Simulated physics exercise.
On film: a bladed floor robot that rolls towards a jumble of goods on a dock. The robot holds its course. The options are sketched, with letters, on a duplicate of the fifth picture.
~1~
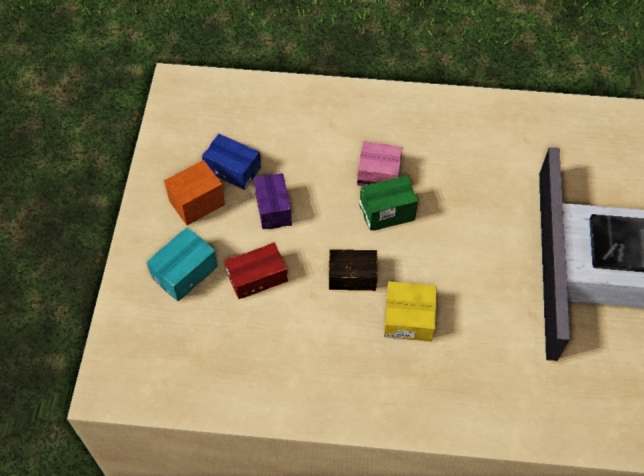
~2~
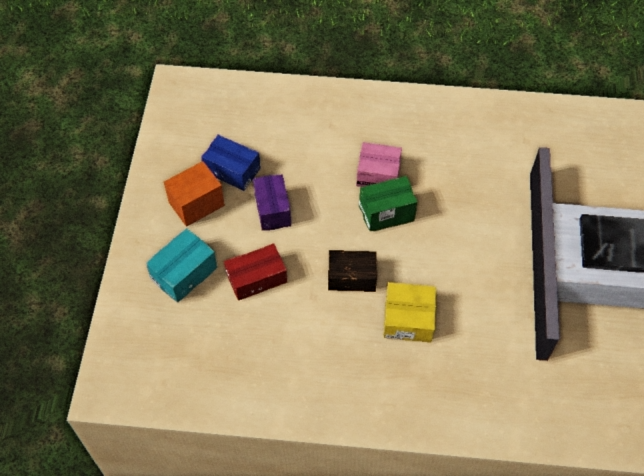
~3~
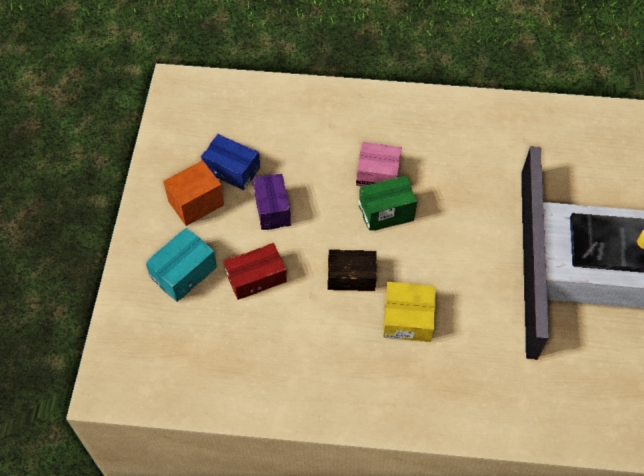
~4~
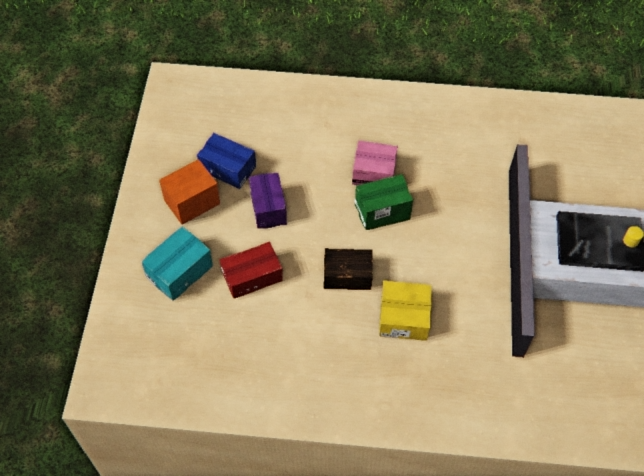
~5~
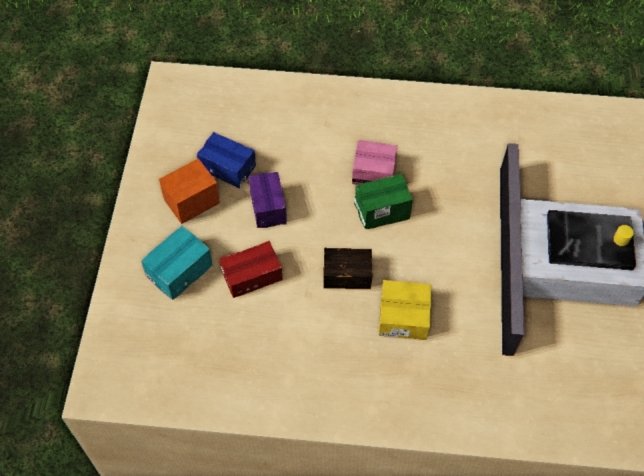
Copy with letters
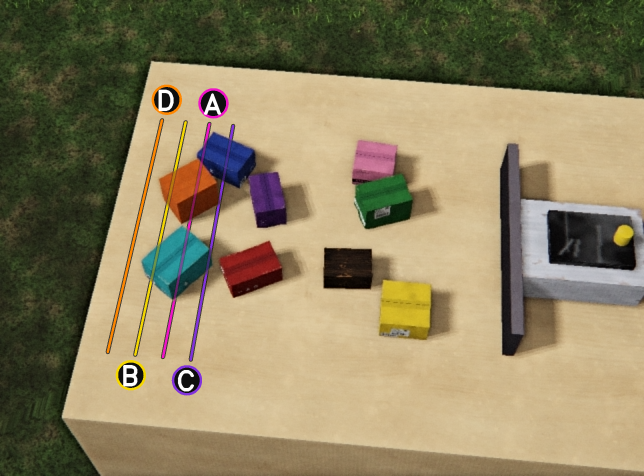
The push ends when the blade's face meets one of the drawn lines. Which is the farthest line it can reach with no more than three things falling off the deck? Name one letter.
No fourth one falls up to A.
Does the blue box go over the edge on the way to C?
No.
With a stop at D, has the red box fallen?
Yes.
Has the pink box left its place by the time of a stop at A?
By then, yes.
On the marked copy, A at (188, 231); B at (162, 229); C at (214, 234); D at (137, 227).
Taking A. A third of the way, robot (465, 228); yellow parcel (360, 306); green parcel (363, 198).
Two thirds of the way, robot (346, 219); turquoise box (146, 255); orange crate (170, 190).
When it is over, robot (255, 211); turquoise box over the edge; orange crate over the edge; two fallen.
As for the rest, B drops five; C is within the limit but short; D drops five.
